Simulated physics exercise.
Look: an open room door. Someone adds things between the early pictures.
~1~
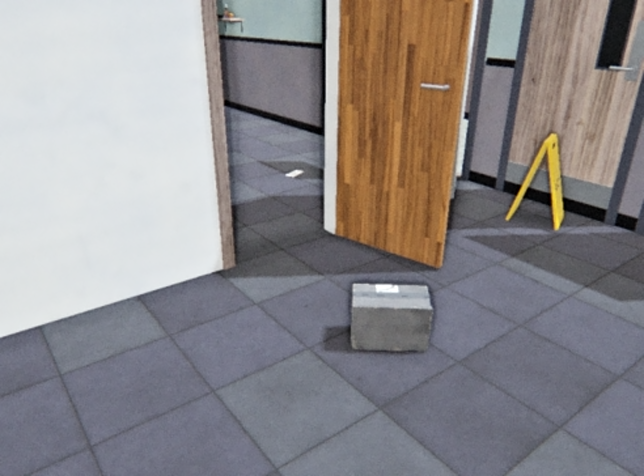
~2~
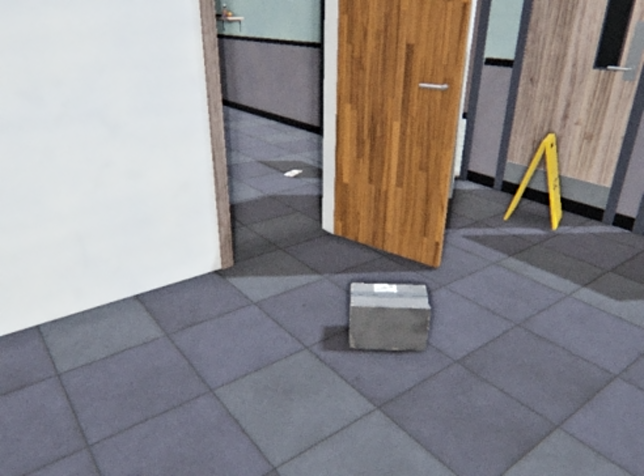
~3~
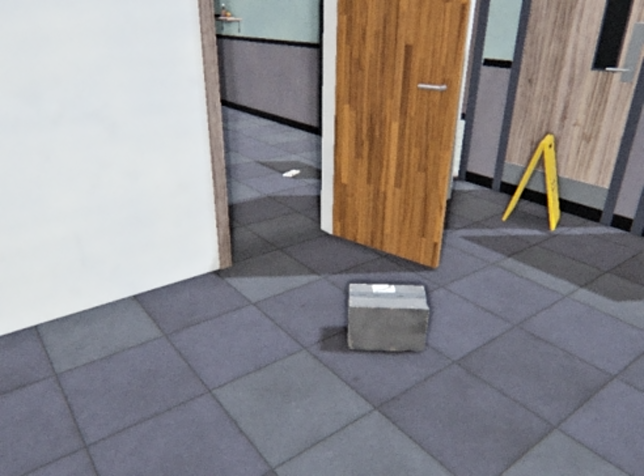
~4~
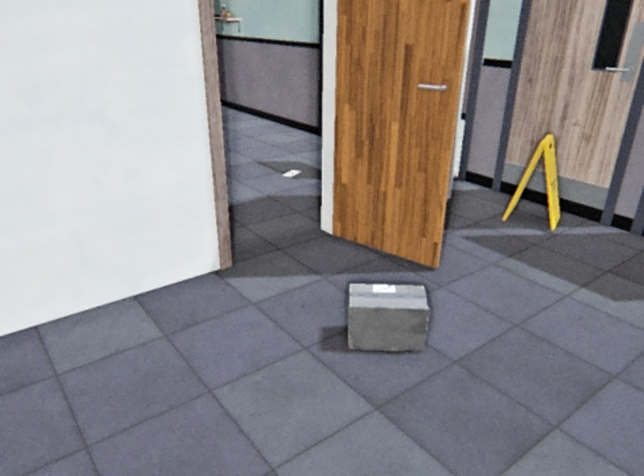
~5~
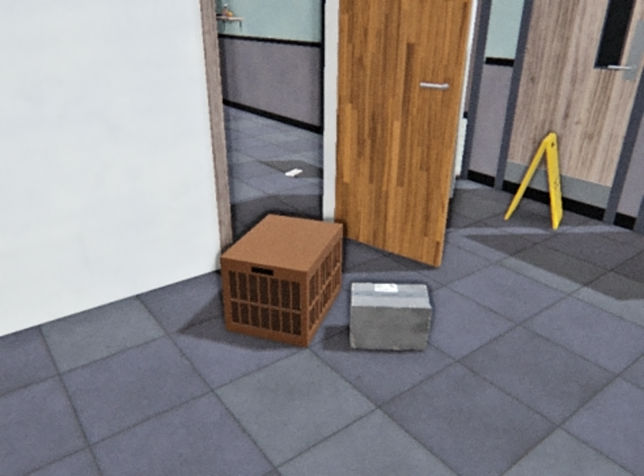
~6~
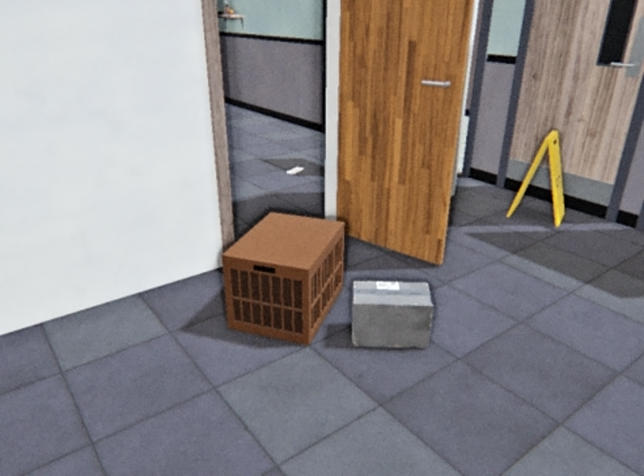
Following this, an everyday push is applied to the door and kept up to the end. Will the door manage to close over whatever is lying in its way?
No.
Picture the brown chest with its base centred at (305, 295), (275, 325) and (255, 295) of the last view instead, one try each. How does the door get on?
So on try one it is halted early, on try two it completes its arc, and on try three it is halted early.
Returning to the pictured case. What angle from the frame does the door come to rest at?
Around 55 degrees.
Then, 0.60 s after the last picture, door 92° open.
Then, 1.00 s after the last picture, door 75° open.
Then, 1.30 s after the last picture, door 62° open.
At rest, door 55° open; both in place. Seen from the same camera at the end, brown chest near (288, 273).
